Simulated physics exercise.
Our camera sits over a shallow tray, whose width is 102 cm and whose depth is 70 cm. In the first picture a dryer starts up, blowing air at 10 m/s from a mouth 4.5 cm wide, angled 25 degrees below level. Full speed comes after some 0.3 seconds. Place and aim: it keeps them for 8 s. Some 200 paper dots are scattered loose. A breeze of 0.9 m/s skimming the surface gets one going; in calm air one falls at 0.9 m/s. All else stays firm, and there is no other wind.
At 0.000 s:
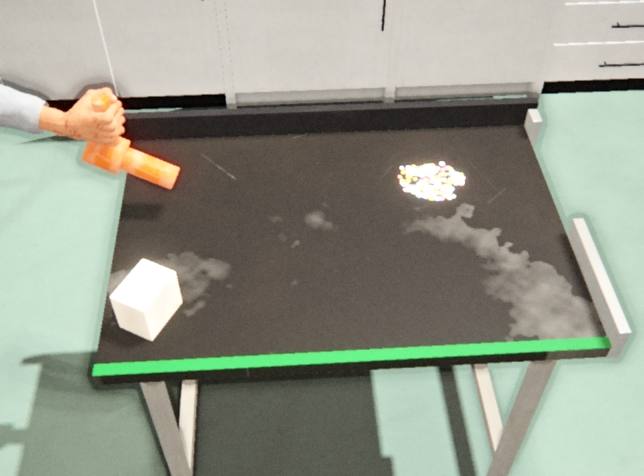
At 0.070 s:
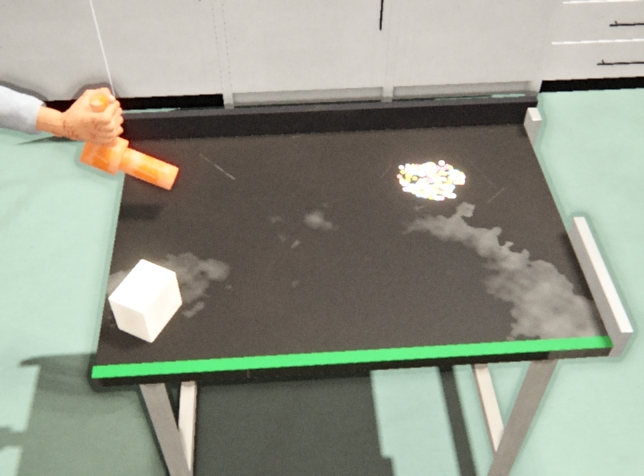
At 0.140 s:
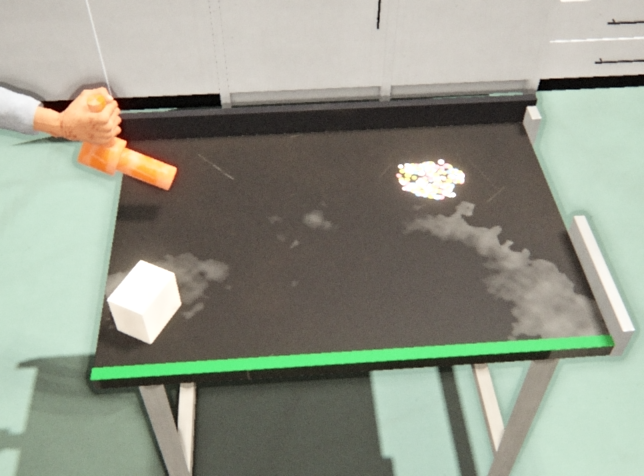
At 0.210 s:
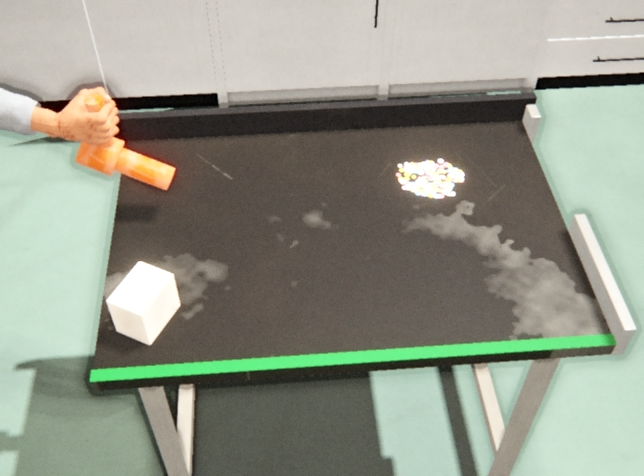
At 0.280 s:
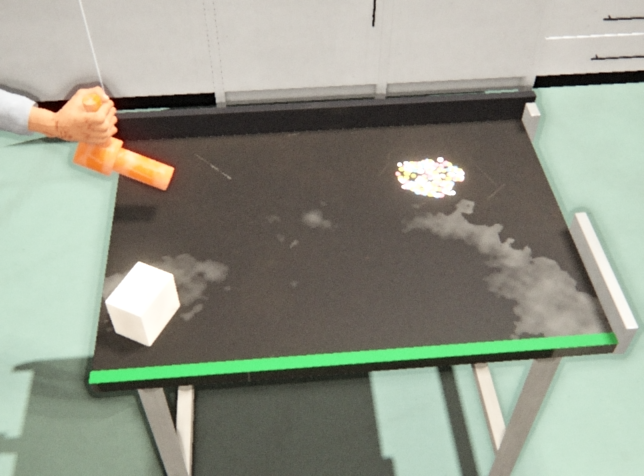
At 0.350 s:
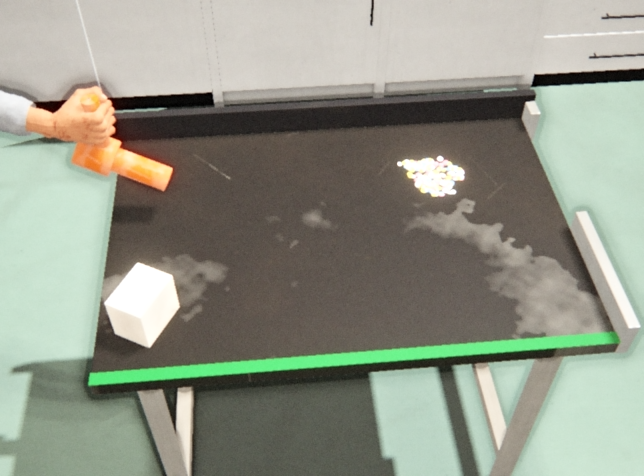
On a shallow dark tray with a green front edge, a hand holds an orange dryer at the left, pointed toward a patch of pale paper dots beyond a white block; the dots lie still, then a few shift slightly right.
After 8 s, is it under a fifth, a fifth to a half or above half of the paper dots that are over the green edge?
By then fewer than one in five are over the green edge.
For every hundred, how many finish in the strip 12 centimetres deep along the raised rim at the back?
Share: Approx. 0 %.
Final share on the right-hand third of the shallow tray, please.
I'd estimate around 0 per cent.
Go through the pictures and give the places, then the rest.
In the first frame, the middle of the paper dots is near (431, 181), none has stirred yet and the mouth of the dryer is at (175, 179).
In the second frame, the middle of the paper dots is near (431, 180), none has stirred yet and the green edge is centred on (357, 362).
In the third frame, the middle of the paper dots is near (430, 180), none has stirred yet and the top of a block is at (141, 286).
In the fourth frame, the middle of the paper dots is near (430, 179) and none has stirred yet.
In the fifth frame, the middle of the paper dots is near (429, 178) and none has stirred yet.
In the sixth frame, the middle of the paper dots is near (431, 176), the farthest in sight from the dryer is at (461, 172) and about 10 % have left their places.
After 1.6 s the count stands so, 0 % are over the green edge.
After 2.6 s the count stands so, 0 % are over the green edge.
After 4.4 s the count stands so, 0 % are over the green edge.
After 8.0 s, at the end, 0 % are over the green edge.
